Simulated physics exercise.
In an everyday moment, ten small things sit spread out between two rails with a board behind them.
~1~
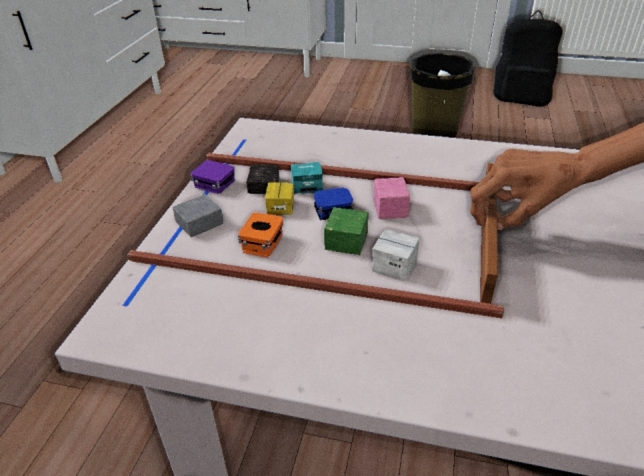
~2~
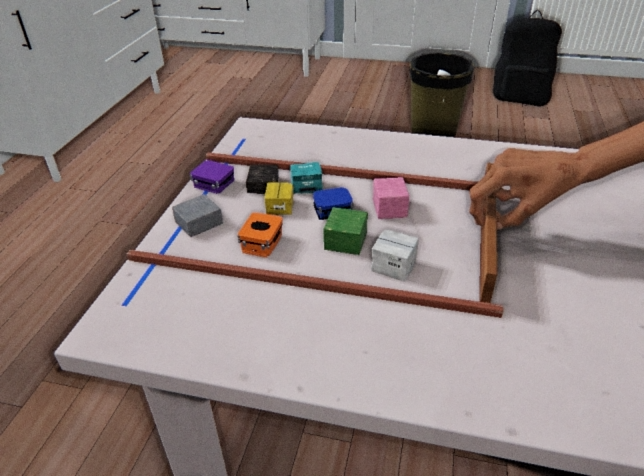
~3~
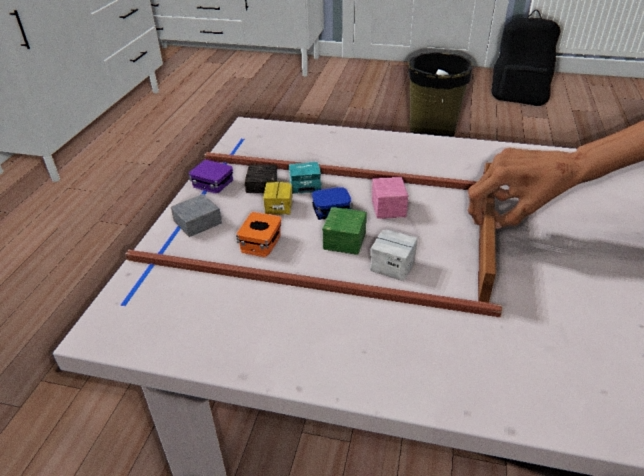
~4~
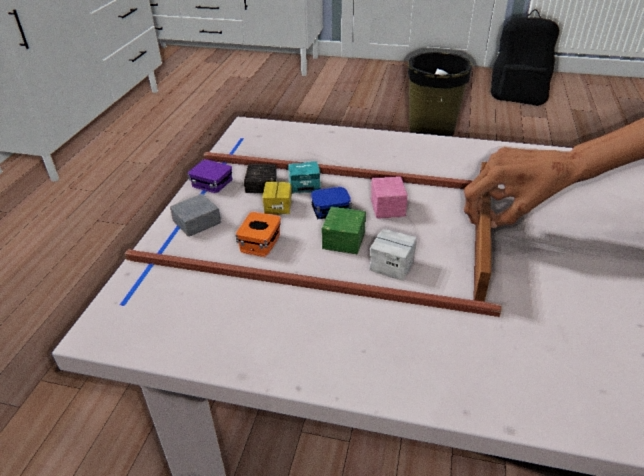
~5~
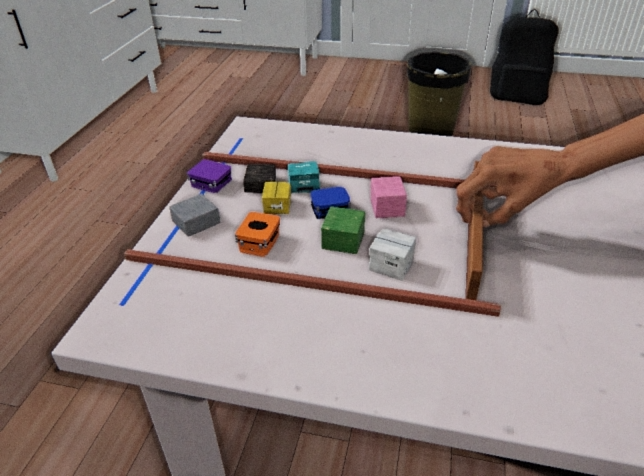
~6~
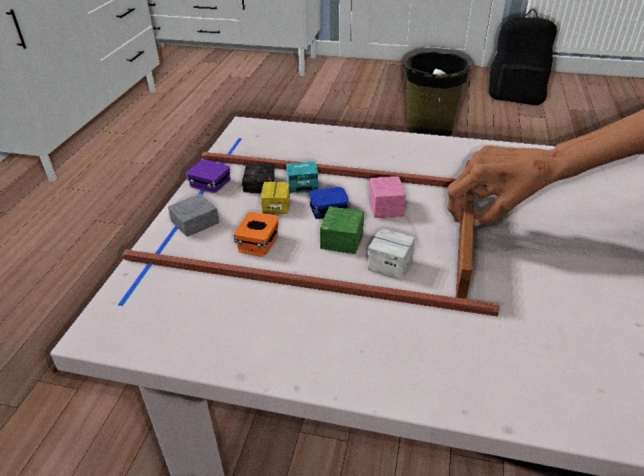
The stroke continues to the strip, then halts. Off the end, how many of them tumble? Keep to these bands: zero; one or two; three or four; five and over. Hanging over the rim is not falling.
That gives five and over.
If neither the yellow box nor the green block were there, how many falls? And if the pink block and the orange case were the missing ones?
First try 5, second try 4.
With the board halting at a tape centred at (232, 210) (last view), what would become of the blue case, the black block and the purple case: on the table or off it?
The blue case remains up; the black block comes down; the purple case falls.
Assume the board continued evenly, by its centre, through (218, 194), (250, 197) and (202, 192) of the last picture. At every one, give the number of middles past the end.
First 4, next 1, last 7.
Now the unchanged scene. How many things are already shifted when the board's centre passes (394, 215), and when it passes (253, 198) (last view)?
At the first place 3, at the second 10.
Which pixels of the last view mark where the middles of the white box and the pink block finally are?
In the last picture, roughly (148, 227) and (193, 172).
A little later, none off yet; purple case at rest near (210, 177); grey block at rest near (194, 215); black block at rest near (259, 178).
Next, none off yet; purple case shifted about its own width near (184, 175); grey block shifted a little near (175, 217); black block shifted about its own width near (219, 171).
When it is over, the number that fall off is five or more; down, blue case, turquoise box, orange case, yellow box, black block, grey block and purple case.
